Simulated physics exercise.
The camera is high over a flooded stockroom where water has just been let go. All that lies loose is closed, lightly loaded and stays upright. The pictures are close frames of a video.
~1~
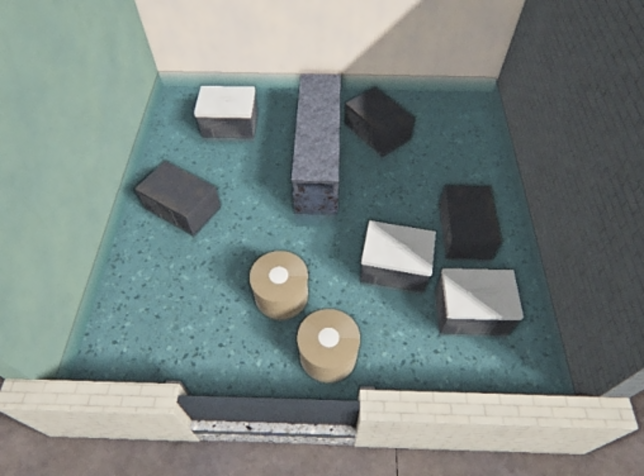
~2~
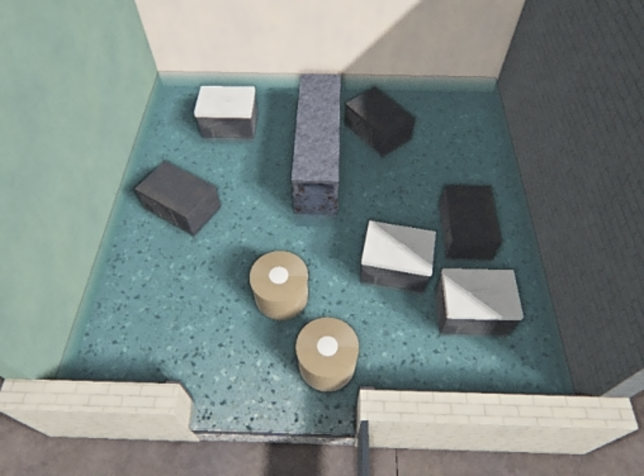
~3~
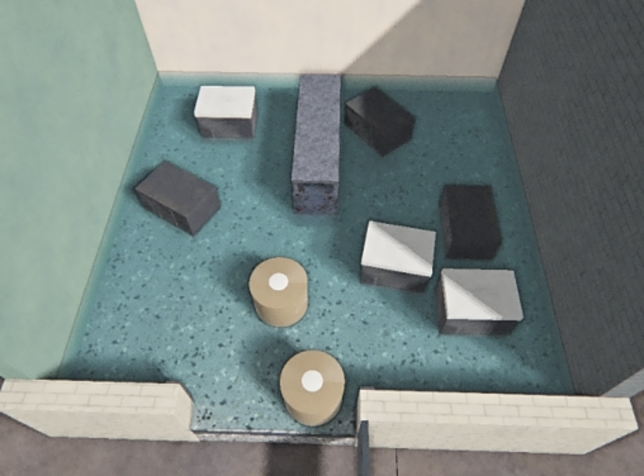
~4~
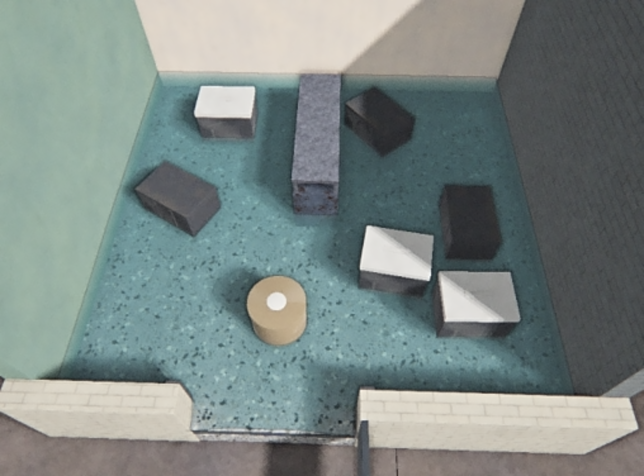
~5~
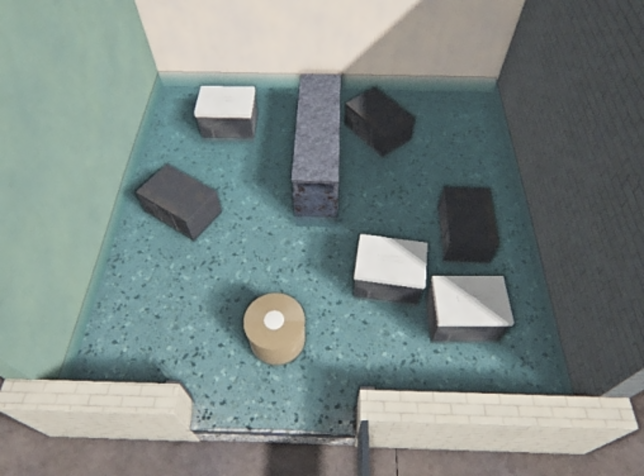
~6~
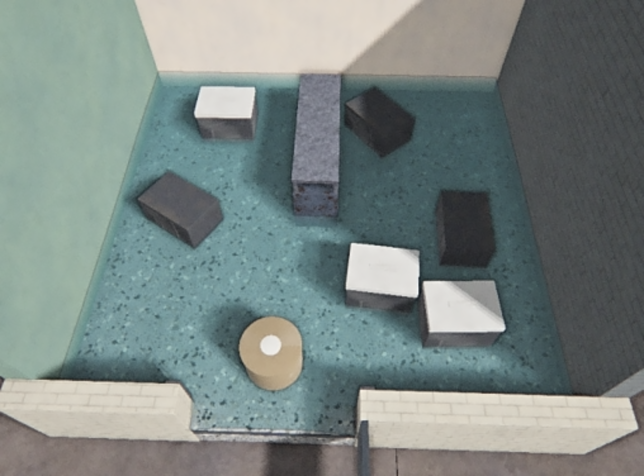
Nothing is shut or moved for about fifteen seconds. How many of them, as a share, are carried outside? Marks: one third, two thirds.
Share: Two thirds or more.
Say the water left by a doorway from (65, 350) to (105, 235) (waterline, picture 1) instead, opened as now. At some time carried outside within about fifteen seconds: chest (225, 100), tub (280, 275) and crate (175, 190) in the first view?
One after the other: Through, yes, washed out.
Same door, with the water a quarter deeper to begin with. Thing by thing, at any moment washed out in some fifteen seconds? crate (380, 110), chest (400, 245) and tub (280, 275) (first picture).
In that order: Kept in, yes, gone.
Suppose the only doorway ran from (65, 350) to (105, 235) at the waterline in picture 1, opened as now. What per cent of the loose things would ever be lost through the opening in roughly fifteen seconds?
I make it 60 per cent.
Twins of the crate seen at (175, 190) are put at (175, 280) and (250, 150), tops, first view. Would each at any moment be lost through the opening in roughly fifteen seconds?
In turn: Carried outside, out.
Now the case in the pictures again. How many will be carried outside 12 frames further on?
It comes to 4.
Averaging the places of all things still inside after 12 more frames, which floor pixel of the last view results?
Around (303, 234).
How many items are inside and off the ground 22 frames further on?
It comes to 3.
A moment on, 2 of 8 are out; 6 afloat.
Next, 4 of 8 are out; 4 afloat.
Later, 5 of 8 are out; 3 afloat.
In the end, 6 of 8 are out; 2 afloat.
